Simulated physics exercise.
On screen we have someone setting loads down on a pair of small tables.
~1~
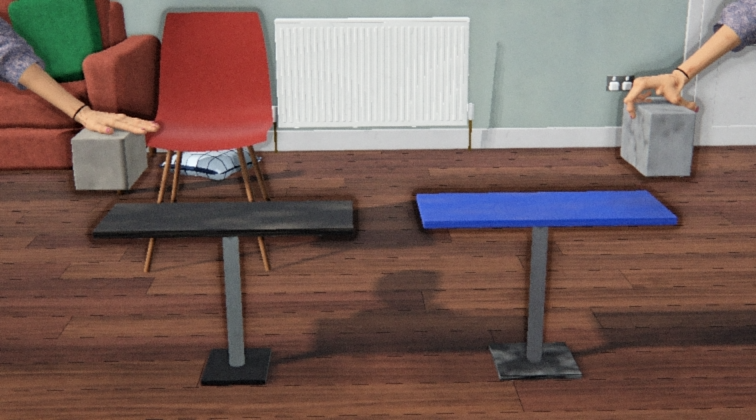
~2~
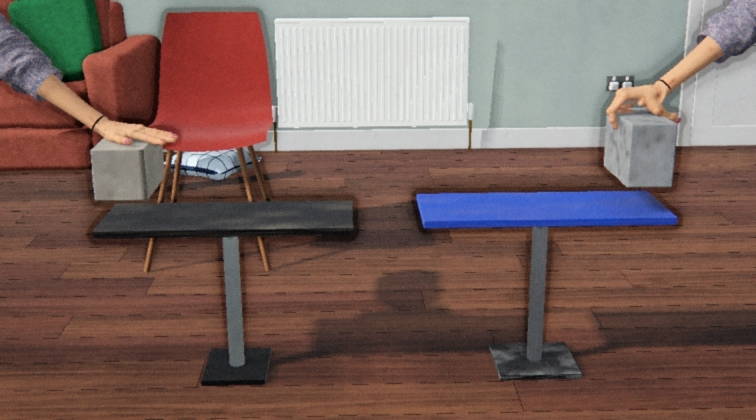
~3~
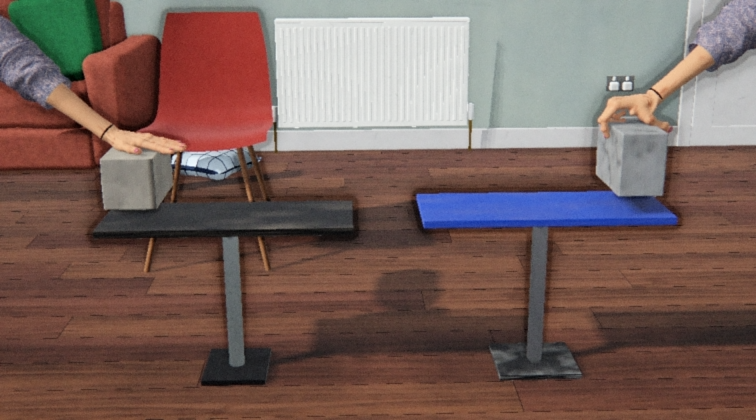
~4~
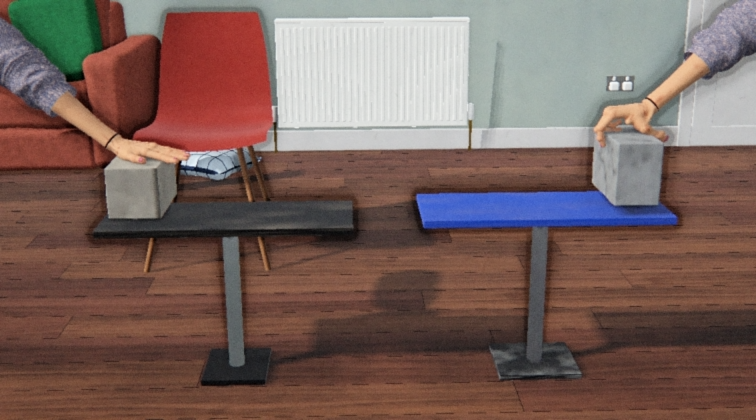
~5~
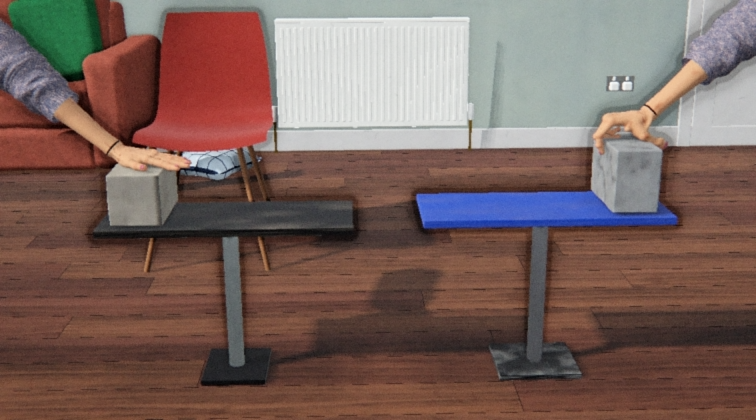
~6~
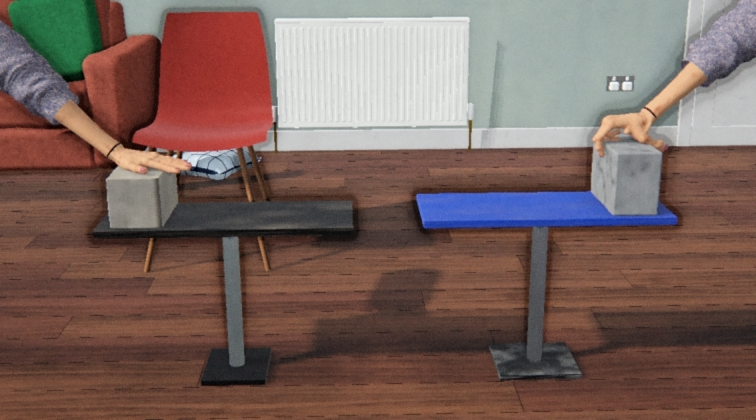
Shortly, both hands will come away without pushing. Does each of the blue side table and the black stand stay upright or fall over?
Most likely the blue side table will keel over; most likely the black stand will keel over.
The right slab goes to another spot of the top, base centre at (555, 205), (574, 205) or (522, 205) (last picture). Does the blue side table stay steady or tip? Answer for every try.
On the first try it remains standing; on the second it remains standing; on the third it remains standing.
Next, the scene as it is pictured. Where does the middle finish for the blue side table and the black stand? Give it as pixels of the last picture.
The blue side table around (693, 262); the black stand around (57, 274).
Then, 0.58 s after the last picture, blue side table tipped 37° from how it was near (633, 216); black stand tipped 41° from how it was near (128, 238).
At rest, the blue side table overbalances, near (694, 262); the black stand overbalances, near (57, 275).
